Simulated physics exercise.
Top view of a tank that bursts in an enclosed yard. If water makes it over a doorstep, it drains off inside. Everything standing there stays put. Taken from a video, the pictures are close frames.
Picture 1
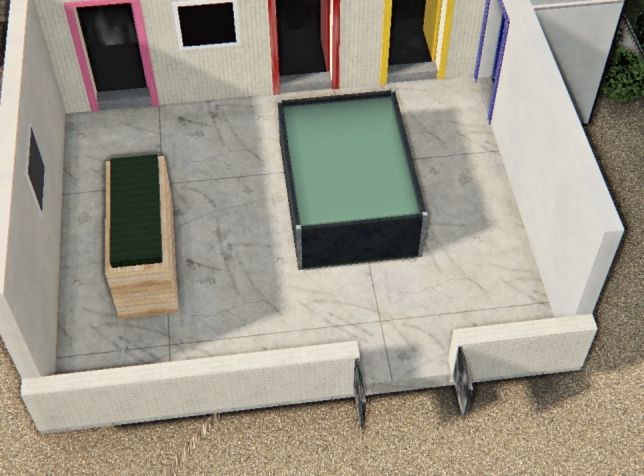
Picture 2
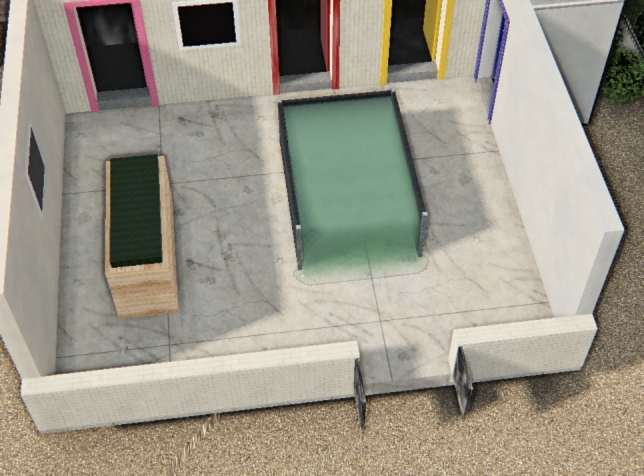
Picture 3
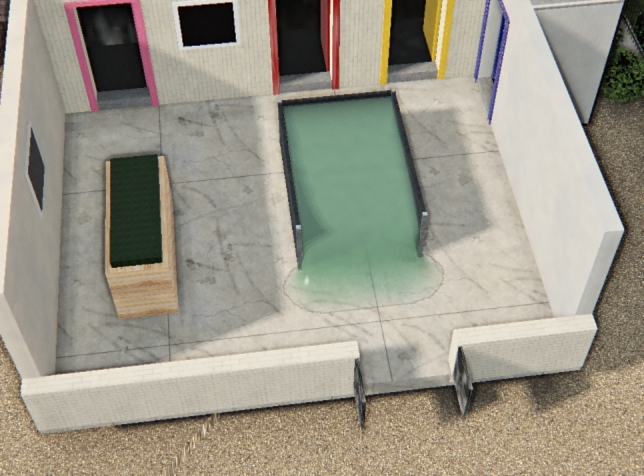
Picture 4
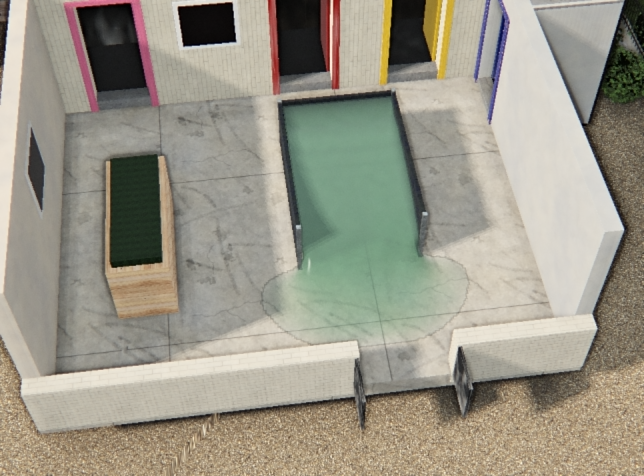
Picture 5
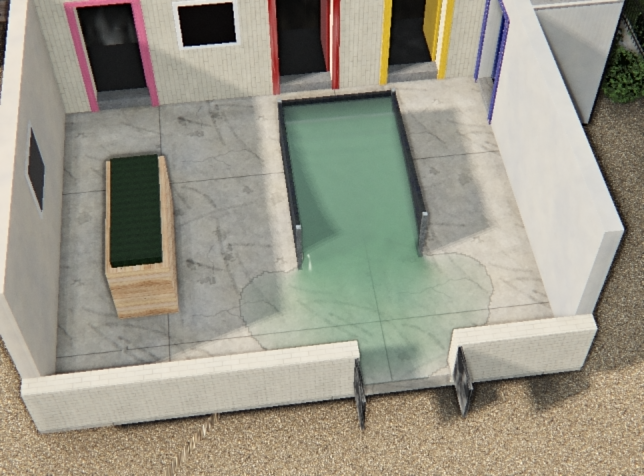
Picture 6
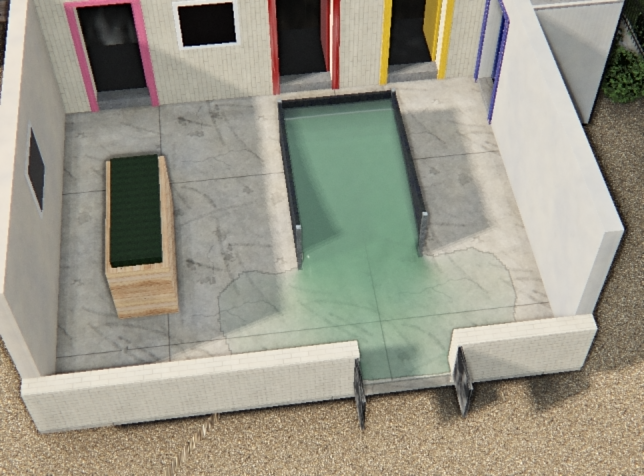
Green water in a dark-sided tank burst out through its near end and spread across the pale stone floor of a walled yard, fanning out both ways and reaching the low front wall and its opening.
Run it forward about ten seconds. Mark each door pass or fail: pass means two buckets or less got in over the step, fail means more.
Pink door - pass, yellow door - pass, blue door - pass, red door - pass.
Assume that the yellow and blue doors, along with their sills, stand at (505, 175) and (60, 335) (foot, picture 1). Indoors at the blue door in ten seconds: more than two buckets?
Well, the way I see it, the blue door crosses the threshold.
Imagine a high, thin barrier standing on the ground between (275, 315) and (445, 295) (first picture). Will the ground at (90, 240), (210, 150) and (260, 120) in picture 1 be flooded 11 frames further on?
Results in sequence: Bone-dry / swamped / bone-dry.
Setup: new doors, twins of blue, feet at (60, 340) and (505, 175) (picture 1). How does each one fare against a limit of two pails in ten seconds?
The first door comes in higher, while the second comes in lower.
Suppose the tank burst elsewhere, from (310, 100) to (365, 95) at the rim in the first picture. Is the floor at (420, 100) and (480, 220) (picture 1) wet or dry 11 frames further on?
Submerged, then unwetted.
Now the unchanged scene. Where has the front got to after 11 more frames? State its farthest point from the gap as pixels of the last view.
My estimate: Roughly (55, 404).
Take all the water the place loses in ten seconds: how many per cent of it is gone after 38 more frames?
90 per cent.
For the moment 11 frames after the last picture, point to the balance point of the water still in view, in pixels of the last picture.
The spot I would choose is (345, 268).
A moment on, water covers 25 % of the floor; the pink door not reached, the yellow door not reached, the blue door not reached, the red door not reached.
Next, water covers 35 % of the floor; the pink door not reached, the yellow door not reached, the blue door not reached, the red door not reached.
Then, water covers 60 % of the floor; the pink door not reached, the yellow door not reached, the blue door wet at the sill, nothing in, the red door not reached.
Later, water covers 85 % of the floor; the pink door wet at the sill, nothing in, the yellow door wet at the sill, nothing in, the blue door wet at the sill, nothing in, the red door wet at the sill, nothing in.
In the end, water covers 95 % of the floor; the pink door wet at the sill, nothing in, the yellow door wet at the sill, nothing in, the blue door under two buckets in, the red door wet at the sill, nothing in.
